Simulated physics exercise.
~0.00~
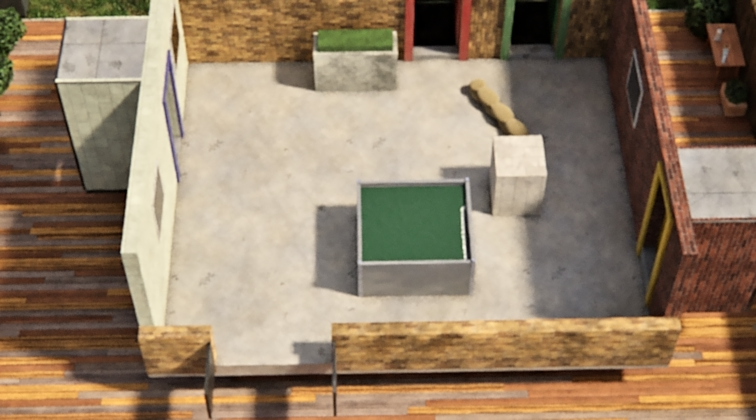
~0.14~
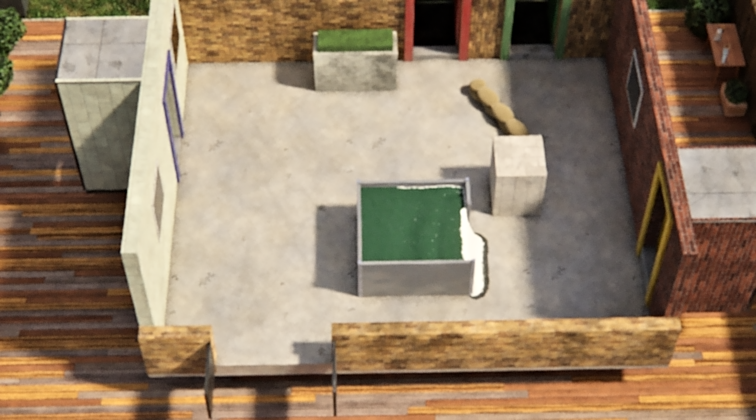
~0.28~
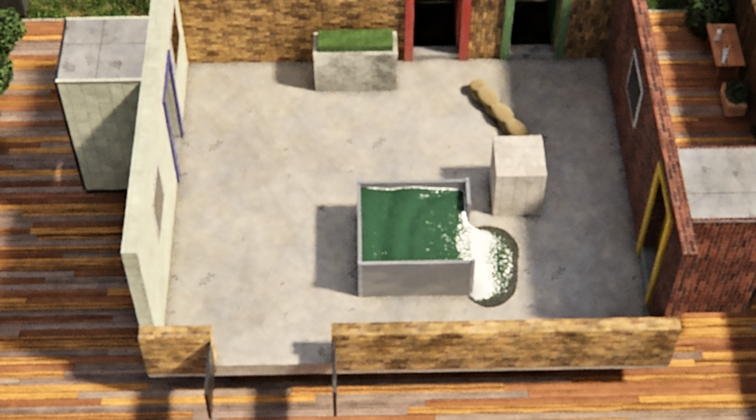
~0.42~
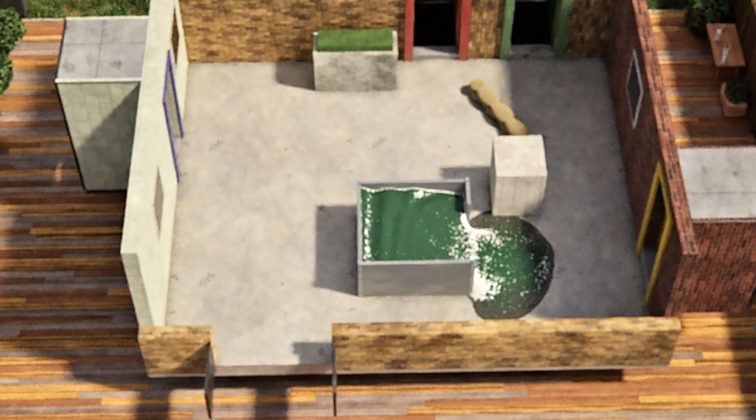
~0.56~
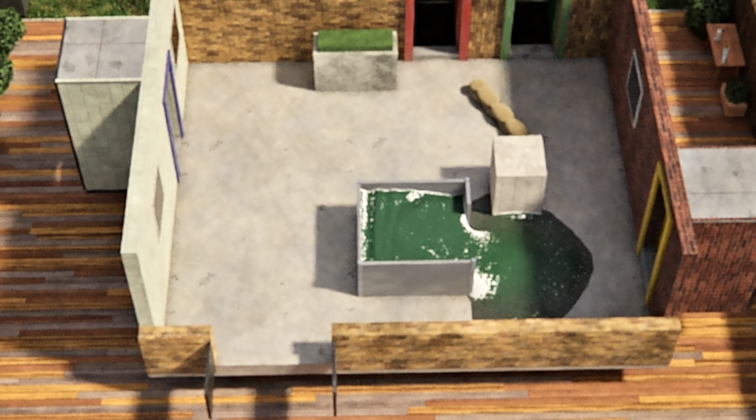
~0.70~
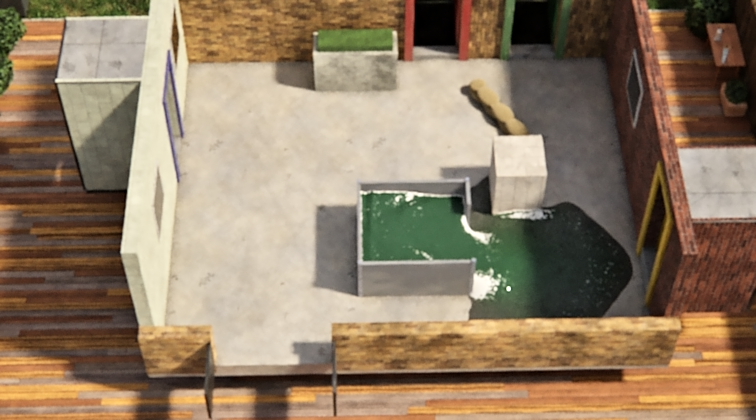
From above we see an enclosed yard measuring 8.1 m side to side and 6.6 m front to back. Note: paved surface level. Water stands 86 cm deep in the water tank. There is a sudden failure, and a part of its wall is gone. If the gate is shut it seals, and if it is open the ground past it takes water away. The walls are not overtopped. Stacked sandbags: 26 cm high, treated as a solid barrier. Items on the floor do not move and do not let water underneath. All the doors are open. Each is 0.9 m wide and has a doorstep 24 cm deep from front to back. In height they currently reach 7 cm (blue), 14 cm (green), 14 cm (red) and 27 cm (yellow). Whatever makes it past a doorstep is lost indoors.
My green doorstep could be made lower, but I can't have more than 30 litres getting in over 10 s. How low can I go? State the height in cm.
You could bring it down to roughly 13.5 cm.
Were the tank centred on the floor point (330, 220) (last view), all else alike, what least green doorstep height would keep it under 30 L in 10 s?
A minimum of about 9.5 cm.
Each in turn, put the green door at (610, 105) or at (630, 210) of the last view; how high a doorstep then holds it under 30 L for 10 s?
You'd want roughly 8.5 cm there first, then roughly 25 cm.
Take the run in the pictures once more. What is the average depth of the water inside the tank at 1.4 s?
Around 46 cm on average.
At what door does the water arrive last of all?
Last in order comes the blue door.
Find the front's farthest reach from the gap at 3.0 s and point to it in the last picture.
I'd put the front's tip around (597, 61).
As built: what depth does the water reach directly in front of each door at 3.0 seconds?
In cm - blue: 0, green: 8, red: 0, yellow: 26.
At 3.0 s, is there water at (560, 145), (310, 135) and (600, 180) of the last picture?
1: Awash; 2: Unwetted; 3: Awash.
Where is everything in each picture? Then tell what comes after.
The first picture shows still water, 86 cm deep, in the water tank at (415, 224); the green door at (536, 21) is dry.
In the second picture, the front is at (484, 250), 0.3 m from the gap at (467, 255); 0.2 m2 of floor is wet, 86 cm left at the back.
In the third picture, the gap is at (467, 256), the front 0.8 m out at (513, 267); the back of the water tank holds 85 cm.
In the fourth picture, the gap is at (467, 256), the front 1.4 m out at (549, 269); the back of the water tank holds 78 cm.
In the fifth picture, the front is at (587, 271), 2.1 m from the gap at (467, 257); 4.2 m2 of floor is wet, 72 cm left at the back.
In the sixth picture, the front is at (626, 274), 2.7 m from the gap at (467, 257); 6.2 m2 of floor is wet, 74 cm left at the back; the green door at (536, 21), 5.1 m from the gap, is still 3.3 m from the nearest water.
After 1.4 s water covers 20 % of the floor, deepest (53 cm) near (645, 345); it has not reached the green door.
After 3.0 s water covers 30 % of the floor, deepest (28 cm) near (561, 283); 8 cm at the green door, 0 litres in over its 14 cm doorstep.
After 10.0 s water covers 85 % of the floor, deepest (14 cm) near (597, 61); 11 cm at the green door, 23 litres in over its 14 cm doorstep.
At the green door as built, the water arrived by 3.0 s and peaked near 20 cm at 5.0 s.
Run again over the same 10 s with other heights there, 46 litres in over 12 cm, 7 litres over 16.5 cm. The limit of 30 litres is kept from about 13.5 cm up.
